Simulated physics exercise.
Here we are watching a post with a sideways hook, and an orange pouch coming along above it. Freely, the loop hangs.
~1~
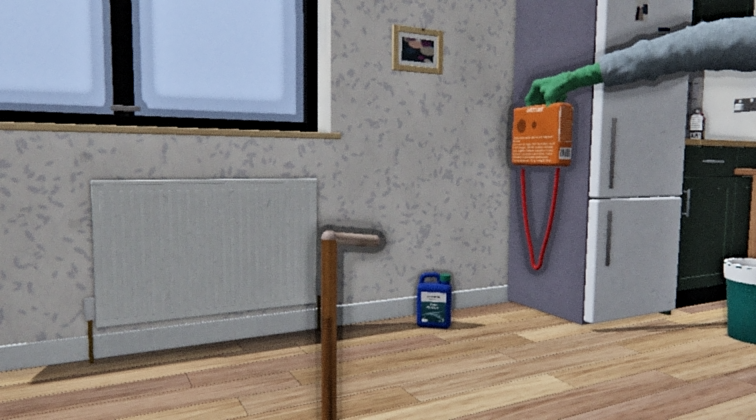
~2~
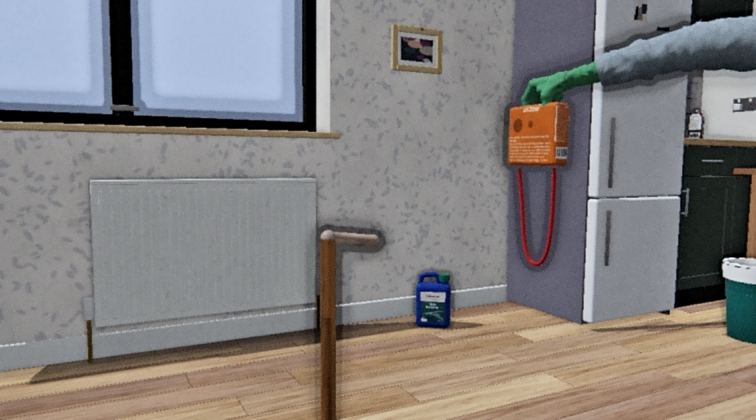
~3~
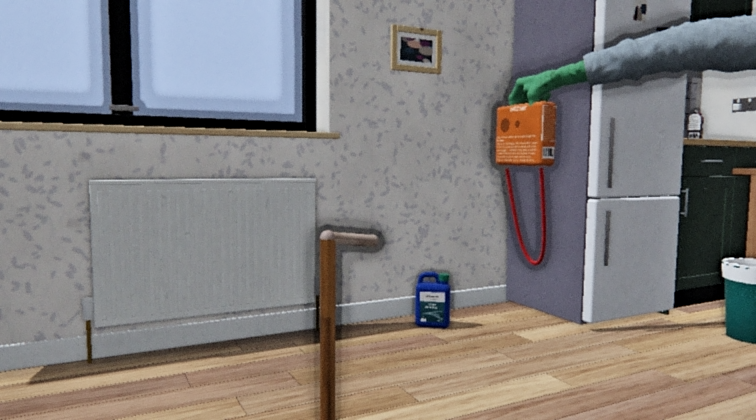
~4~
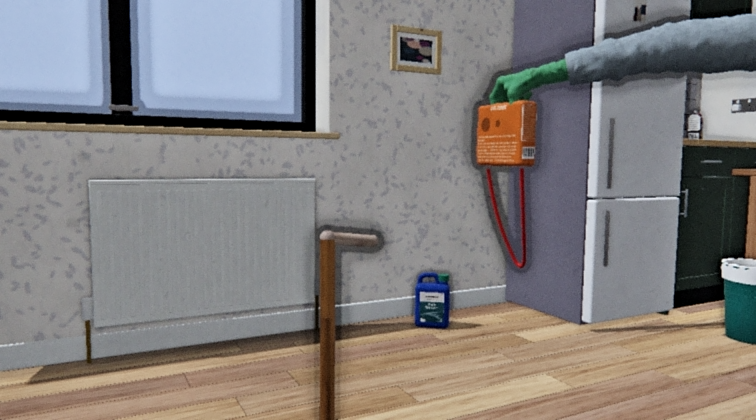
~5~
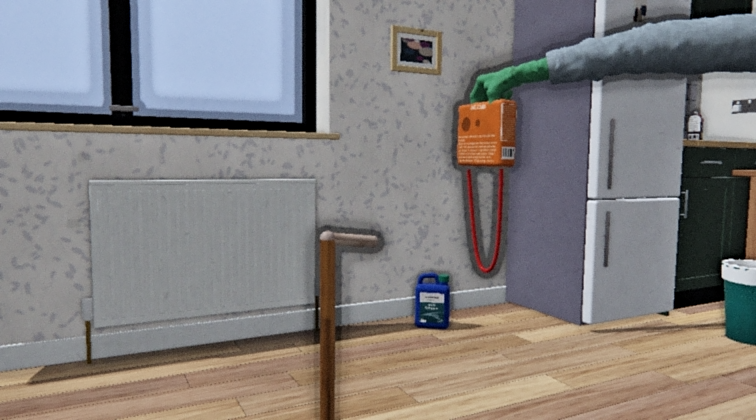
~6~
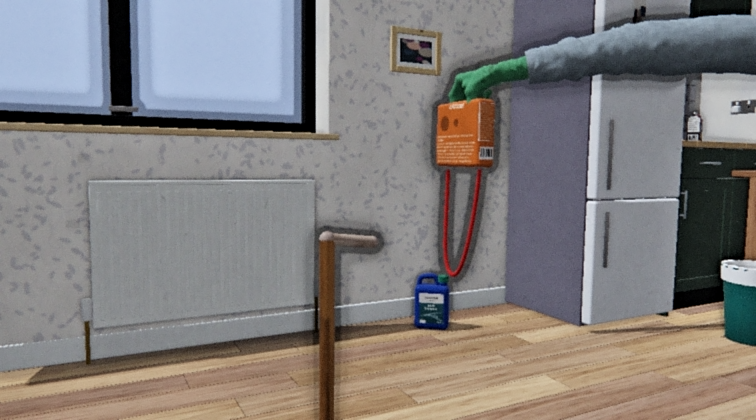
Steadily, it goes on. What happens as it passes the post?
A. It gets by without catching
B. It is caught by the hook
B.
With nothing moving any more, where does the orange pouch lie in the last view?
In the last view, the middle of it rests at (240, 126).
Then, 0.32 s on from there, pouch nearing the post near (420, 133).
Then, 0.74 s on from there, pouch over the post near (356, 130).
Then, 1.18 s on from there, pouch past the post near (279, 128).
In the end, pouch past the post near (240, 126); loop tight round the post, hand stopped. The orange pouch is jerked back by its loop.
